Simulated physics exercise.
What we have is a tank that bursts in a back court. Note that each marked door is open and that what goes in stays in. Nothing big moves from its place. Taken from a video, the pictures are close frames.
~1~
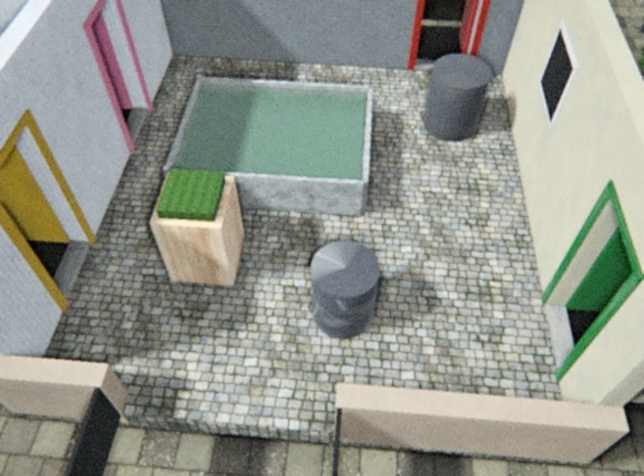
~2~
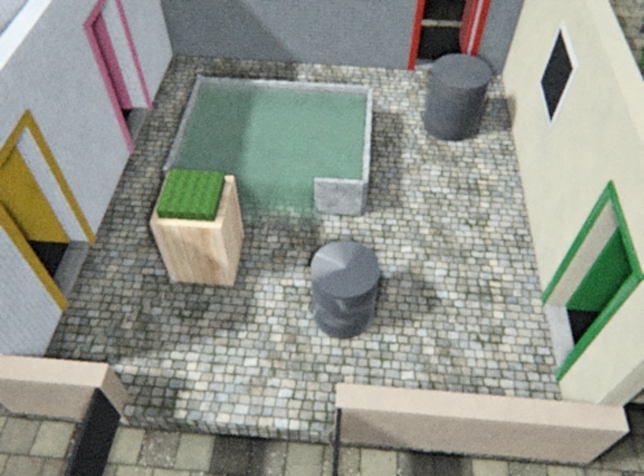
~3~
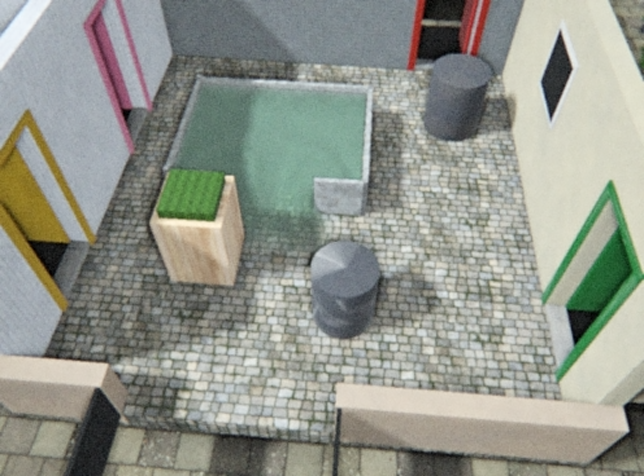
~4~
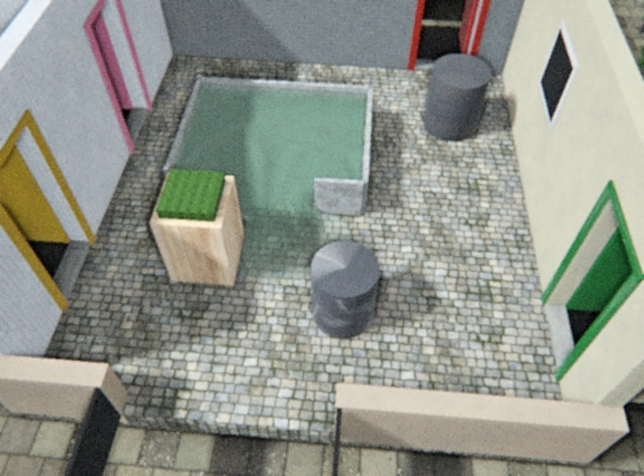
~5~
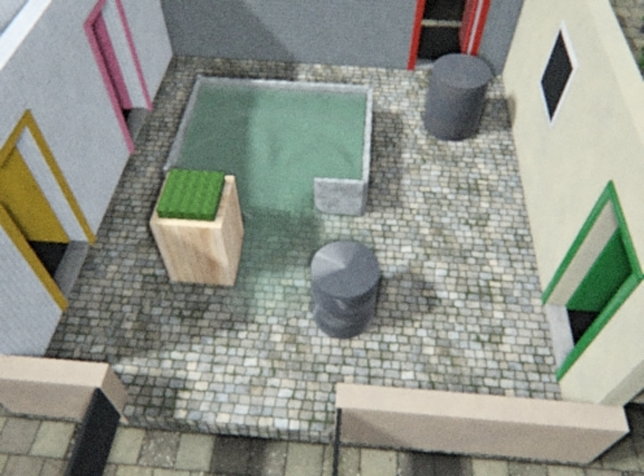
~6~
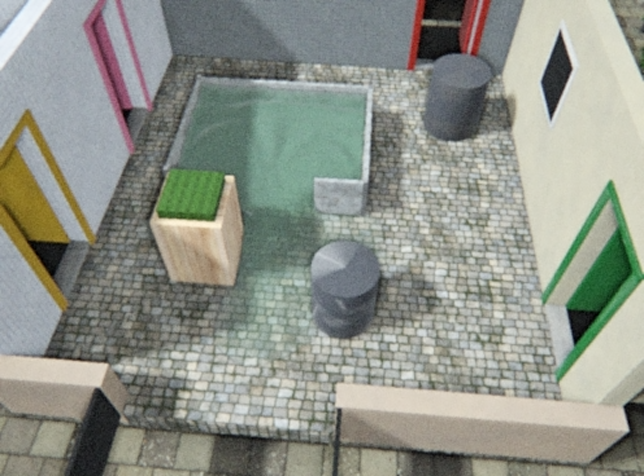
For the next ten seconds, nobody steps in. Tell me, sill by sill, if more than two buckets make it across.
Green door: Yes, more than two; red door: No, two or fewer; yellow door: No, two or fewer; pink door: No, two or fewer.
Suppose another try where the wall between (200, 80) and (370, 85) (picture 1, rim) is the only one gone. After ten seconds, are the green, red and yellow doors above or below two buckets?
Result per door - green: Beyond the limit; red: Beyond the limit; yellow: Within bounds.
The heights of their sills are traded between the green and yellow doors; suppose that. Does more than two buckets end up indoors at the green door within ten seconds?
Green door: Falls short.
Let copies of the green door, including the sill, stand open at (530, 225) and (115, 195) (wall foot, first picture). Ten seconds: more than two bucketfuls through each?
Exceeds the limit; exceeds the limit.
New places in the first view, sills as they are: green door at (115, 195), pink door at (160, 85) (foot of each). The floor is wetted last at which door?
The red one.
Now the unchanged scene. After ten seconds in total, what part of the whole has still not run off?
Estimate: Some 54 %.
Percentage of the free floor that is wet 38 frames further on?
My estimate is roughly 75 percent.
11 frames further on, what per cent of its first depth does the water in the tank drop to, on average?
Roughly 58 percent.
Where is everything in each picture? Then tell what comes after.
In the first picture, still water in the water tank at (276, 130).
In the second picture, the front is at (318, 218), out from the gap at (268, 196).
In the third picture, the front is at a hidden place, out from the gap at (268, 198).
In the fourth picture, water pours out at (268, 198) and has run to (286, 281).
In the fifth picture, the front is at (271, 317), out from the gap at (268, 198).
In the sixth picture, water pours out at (268, 198) and has run to (259, 357).
A moment on, water covers 25 % of the floor; the green door not reached, the red door not reached, the yellow door not reached, the pink door not reached.
Next, water covers 40 % of the floor; the green door not reached, the red door not reached, the yellow door wet at the sill, nothing in, the pink door wet at the sill, nothing in.
Then, water covers 60 % of the floor; the green door over two buckets in, the red door not reached, the yellow door wet at the sill, nothing in, the pink door wet at the sill, nothing in.
Later, water covers 75 % of the floor; the green door over two buckets in, the red door not reached, the yellow door wet at the sill, nothing in, the pink door wet at the sill, nothing in.
In the end, water covers 90 % of the floor; the green door far over two buckets in, the red door wet at the sill, nothing in, the yellow door wet at the sill, nothing in, the pink door wet at the sill, nothing in.
